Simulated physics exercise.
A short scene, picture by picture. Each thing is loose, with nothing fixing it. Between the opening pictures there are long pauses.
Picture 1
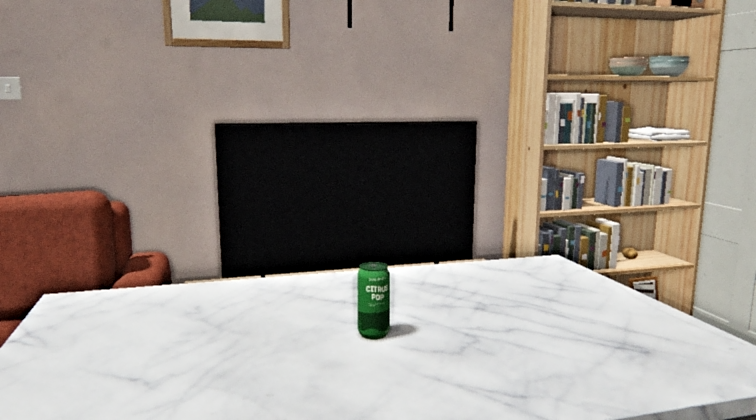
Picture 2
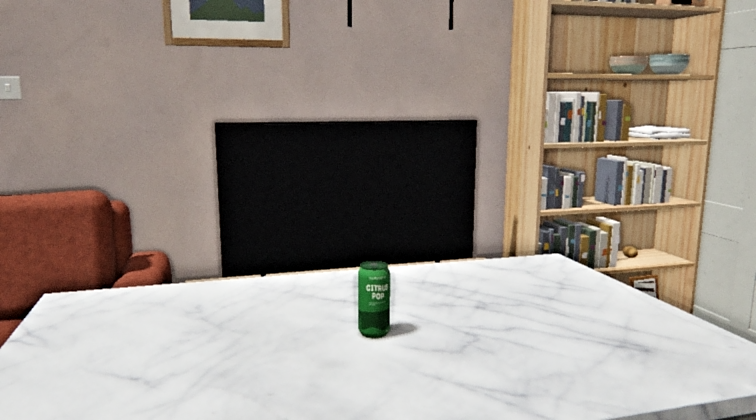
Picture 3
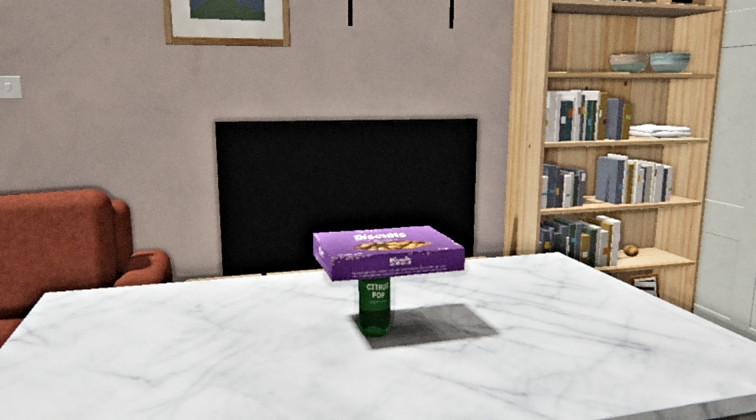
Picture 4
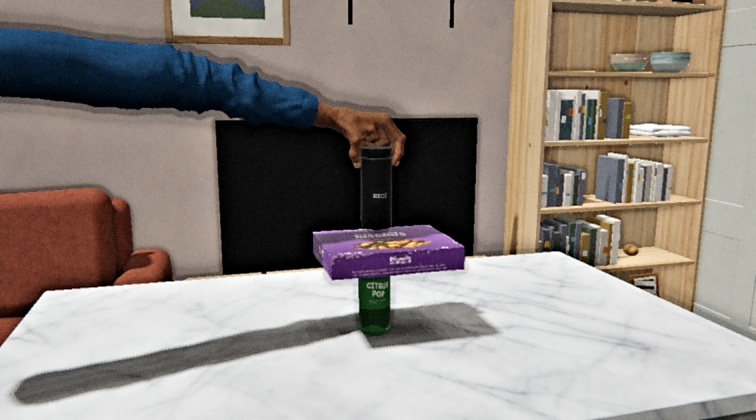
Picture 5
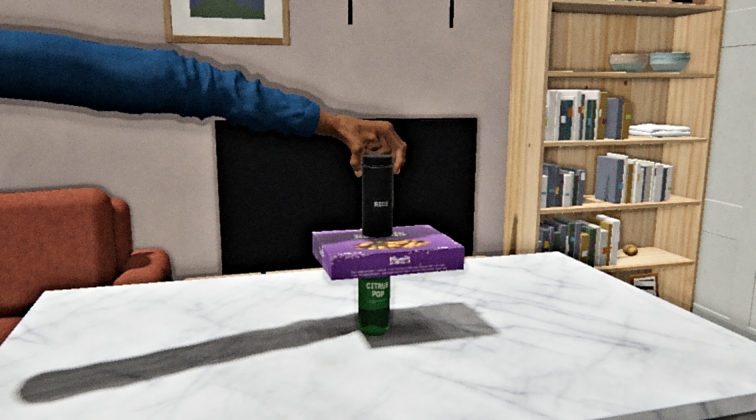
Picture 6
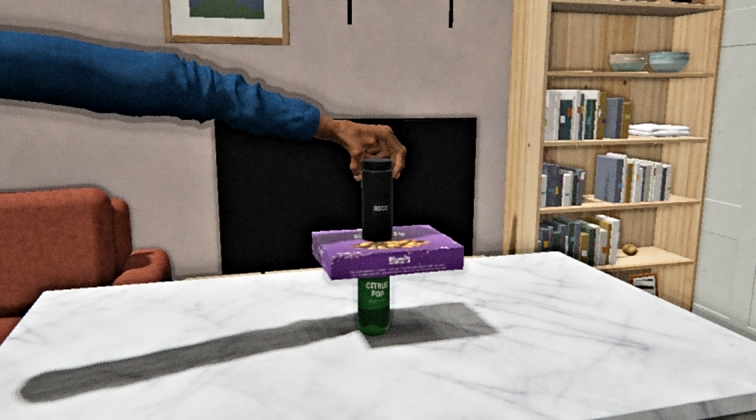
In a living room, a purple packet appears atop a green can on a marble table, a hand lowering a black jar onto it.
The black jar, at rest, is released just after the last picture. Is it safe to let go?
Yes.
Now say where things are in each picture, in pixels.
The last thing is not in view yet, in the first frame.
The last thing is not in view yet, in the second frame.
The last thing is not in view yet; purple packet (385, 251), in the third frame.
Still above its spot; black jar (377, 187); purple packet (385, 250), in the fourth frame.
Still above its spot; black jar (378, 196); purple packet (385, 250), in the fifth frame.
Set down, still held; black jar (377, 200); purple packet (385, 250), in the sixth frame.
Then, 0.20 s after the last picture, nothing has stirred.
Then, 0.40 s after the last picture, black jar resting near (377, 200).
At rest, all 3 in place. Seen from the same camera at the end, black jar near (377, 200). The stack stays up.
